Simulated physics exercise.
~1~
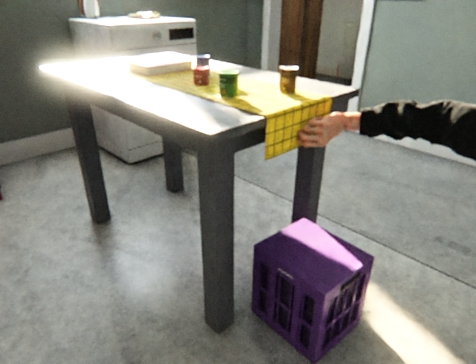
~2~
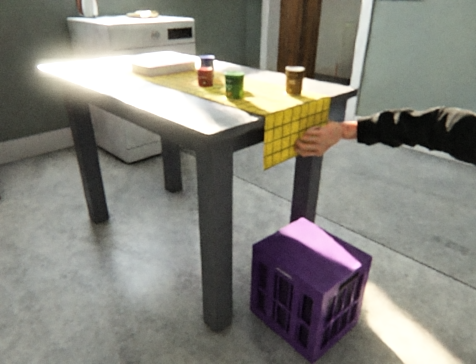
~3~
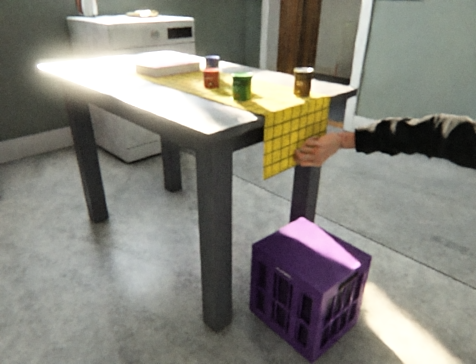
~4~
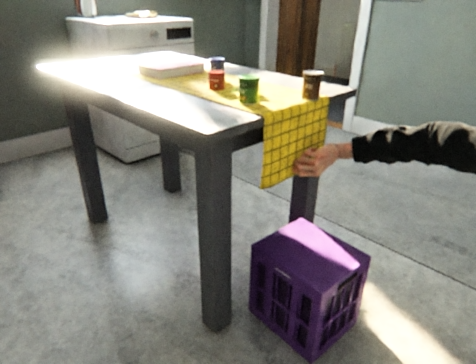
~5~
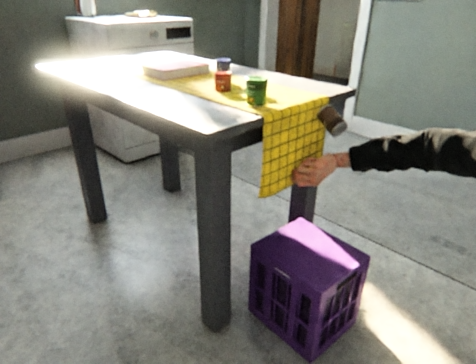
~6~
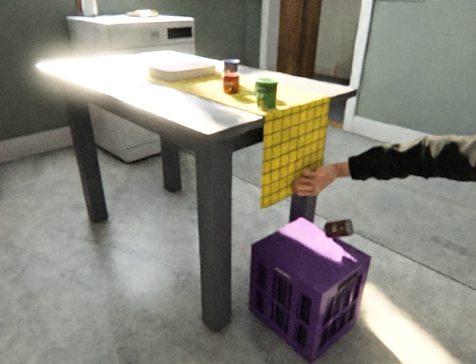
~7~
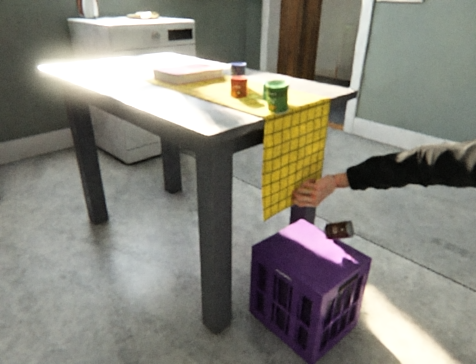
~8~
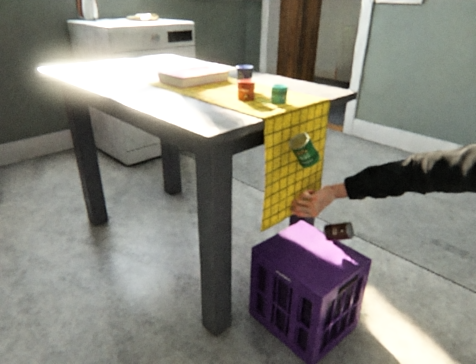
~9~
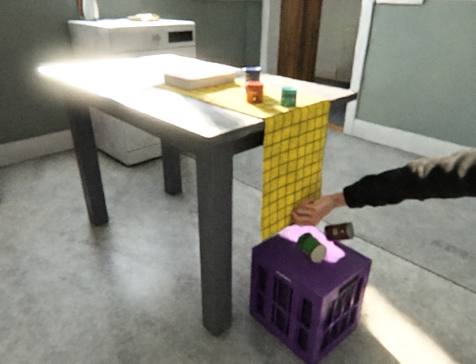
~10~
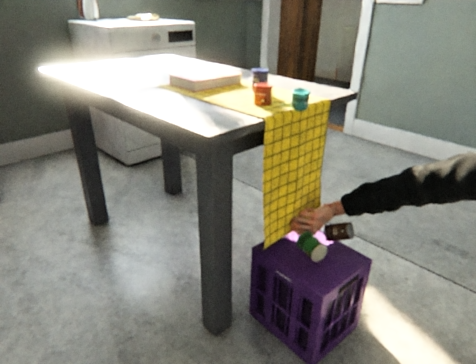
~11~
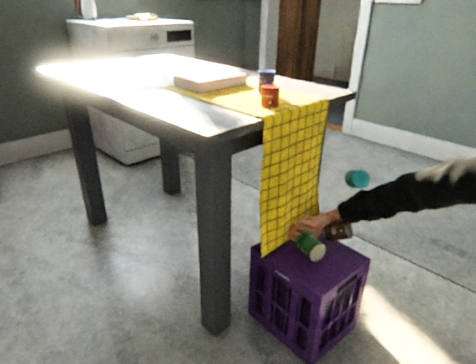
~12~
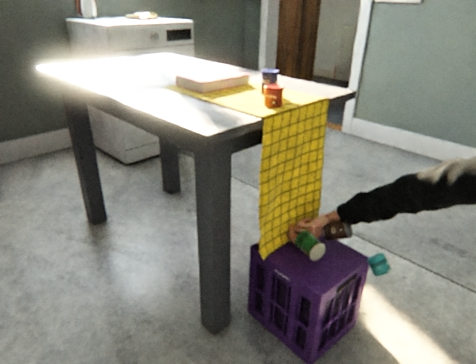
In a grey-floored room seen from slightly above, a dark-legged table stands in bright light, with a white appliance behind it and a purple crate on the floor at the right. A book and several small containers sit on a yellow checked tablecloth. From the right, a dark-sleeved arm draws the cloth steadily down over the table's end. The brown can tips off first and lands on its side on the crate, then the green can tumbles down beside it. A turquoise pot drops past the crate's right side, while the red pot, a bluish one and the book remain on the table as the hem reaches the crate.
